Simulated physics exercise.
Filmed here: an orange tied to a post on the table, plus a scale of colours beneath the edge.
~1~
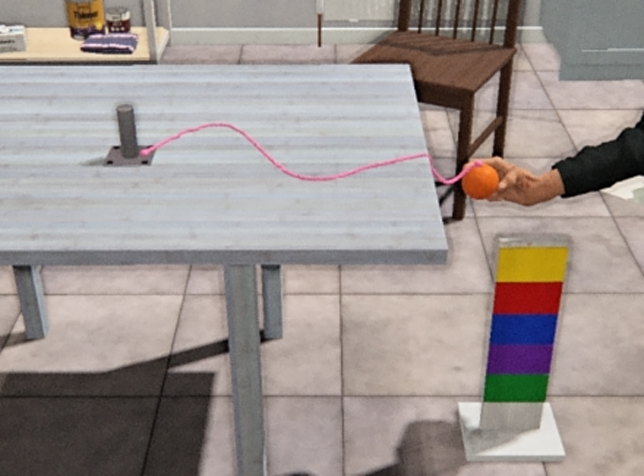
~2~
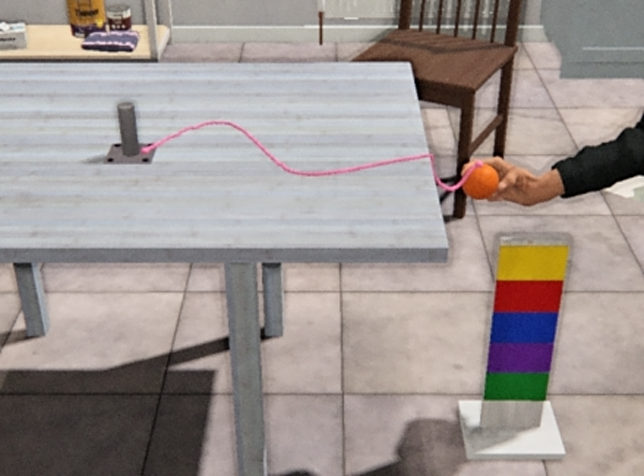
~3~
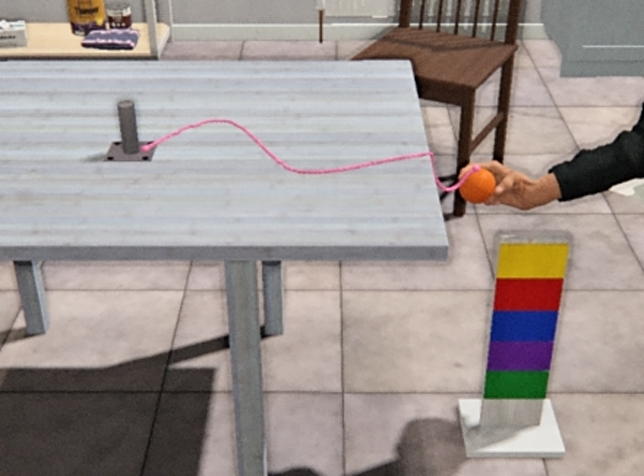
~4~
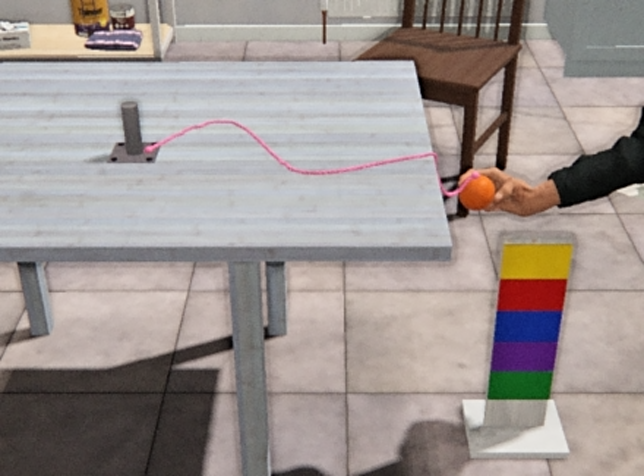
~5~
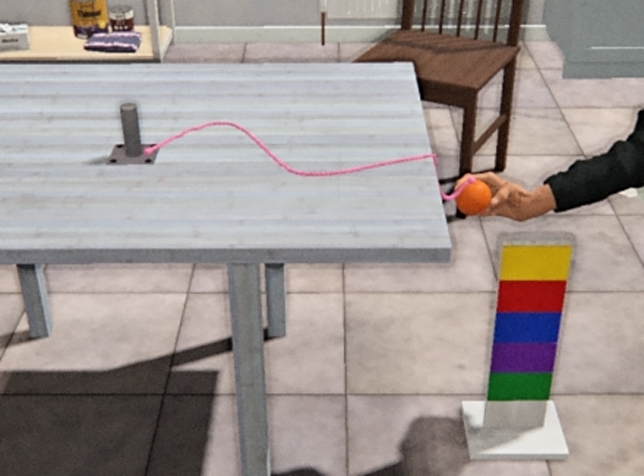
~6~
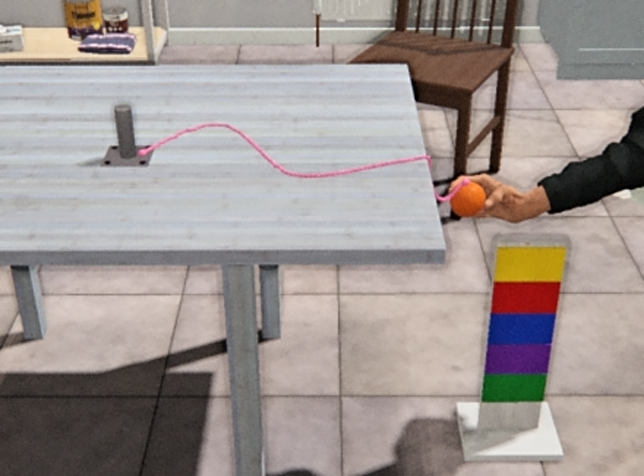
Hand holding an orange tied by a pink shoelace to a table post, lowering it slightly leftward beside a coloured scale.
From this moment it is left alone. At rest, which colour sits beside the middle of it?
Its centre is beside blue.
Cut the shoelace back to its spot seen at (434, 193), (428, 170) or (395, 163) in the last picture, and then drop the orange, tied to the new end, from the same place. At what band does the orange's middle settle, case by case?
First try: Red; second try: Yellow; third try: Higher than all five.
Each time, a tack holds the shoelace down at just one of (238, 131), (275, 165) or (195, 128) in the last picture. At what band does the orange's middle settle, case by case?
Going through the tries in order, you get red, yellow and red.
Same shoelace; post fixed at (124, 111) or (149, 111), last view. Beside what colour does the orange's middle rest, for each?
First try: Red; second try: Blue.
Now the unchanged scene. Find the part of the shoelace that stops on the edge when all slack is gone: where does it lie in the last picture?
Look around (326, 175).
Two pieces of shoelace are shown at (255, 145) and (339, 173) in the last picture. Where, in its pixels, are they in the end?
The first ends at (317, 147) and the second at (424, 160).
Early on, orange near (399, 316); level with blue.
Midway, orange near (420, 318); level with blue.
Finally, orange near (415, 322); level with blue. At blue.
